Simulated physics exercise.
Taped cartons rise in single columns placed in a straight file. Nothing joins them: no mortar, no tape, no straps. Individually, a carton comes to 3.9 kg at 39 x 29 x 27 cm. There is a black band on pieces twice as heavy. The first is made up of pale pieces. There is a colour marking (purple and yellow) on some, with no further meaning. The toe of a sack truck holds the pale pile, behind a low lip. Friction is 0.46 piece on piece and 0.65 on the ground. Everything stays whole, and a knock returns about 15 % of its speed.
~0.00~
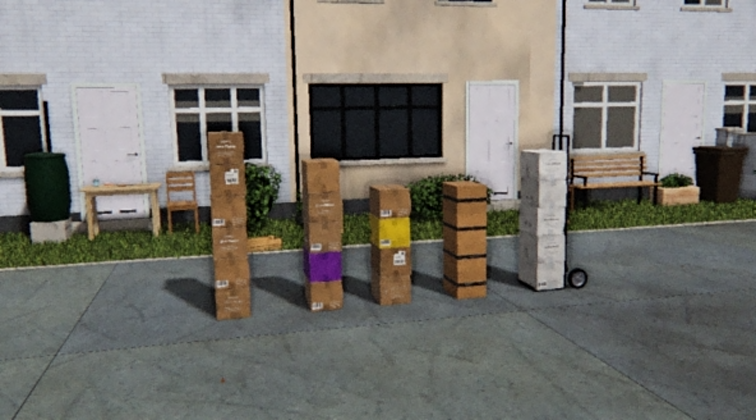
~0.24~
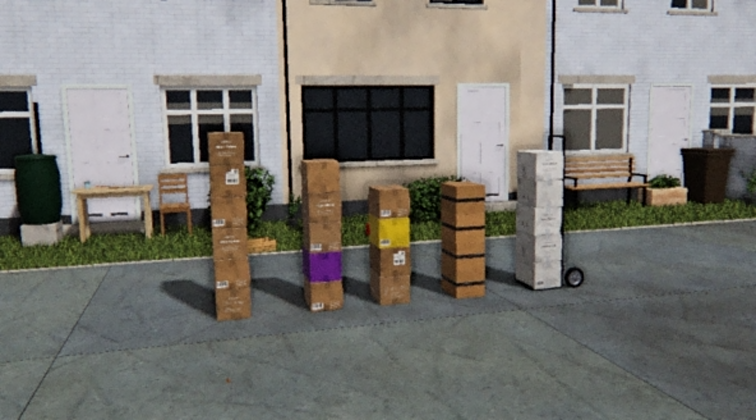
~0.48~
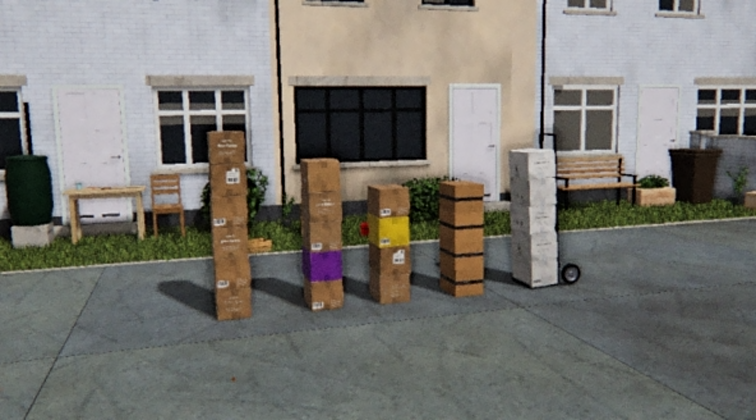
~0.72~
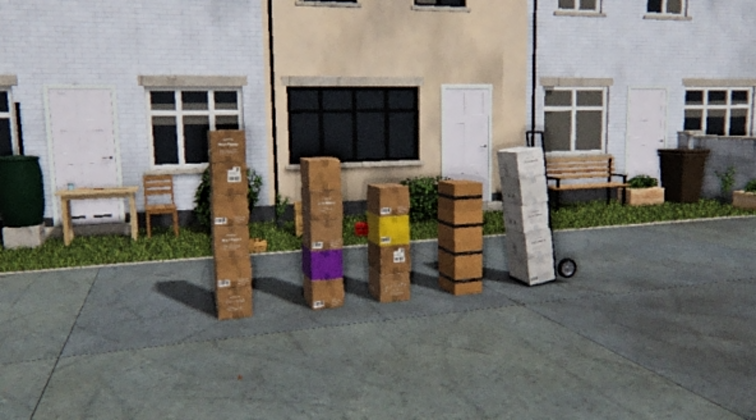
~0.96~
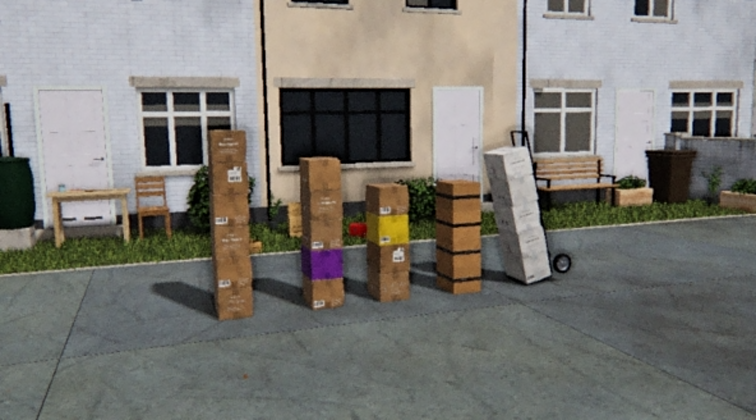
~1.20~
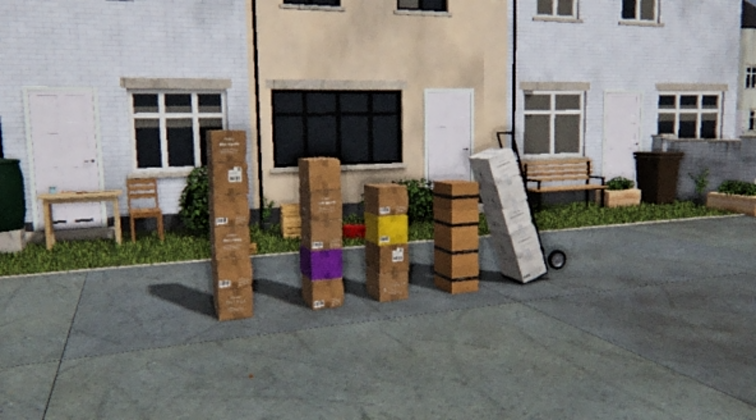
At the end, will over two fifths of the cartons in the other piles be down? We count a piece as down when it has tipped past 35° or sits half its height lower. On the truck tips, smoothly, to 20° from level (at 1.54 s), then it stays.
No, under two fifths are.
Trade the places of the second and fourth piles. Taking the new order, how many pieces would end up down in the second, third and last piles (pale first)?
After the swap, the second pile would have 5 down, the third 3 and the last 6.
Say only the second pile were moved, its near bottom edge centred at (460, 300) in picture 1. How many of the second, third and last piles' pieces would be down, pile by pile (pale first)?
Per pile - second: 4, third: 4, last: 6.
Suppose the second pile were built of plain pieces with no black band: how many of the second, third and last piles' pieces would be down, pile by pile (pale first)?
Second 4, third 3, last 6.
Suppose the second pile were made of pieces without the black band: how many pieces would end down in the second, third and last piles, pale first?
Then second 4, third 3, last 6.
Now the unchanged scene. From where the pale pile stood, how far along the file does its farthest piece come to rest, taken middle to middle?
Distance along: Near 60 cm.
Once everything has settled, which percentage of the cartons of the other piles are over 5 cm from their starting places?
5 %.
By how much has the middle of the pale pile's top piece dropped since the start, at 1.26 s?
0 cm lower.
By 1.26 s, 0 of the pale pile down; none of the 19 other cartons down.
By 1.50 s, 0 of the pale pile down; none of the 19 other cartons down, 1 disturbed.
When it is over (2.6 s), 0 of the pale pile down; none of the 19 other cartons down, 1 disturbed; yellow carton unmoved; purple carton unmoved. That is 0 per cent. In pixels of the last frame, middles, yellow carton near (386, 227), purple carton near (321, 261).
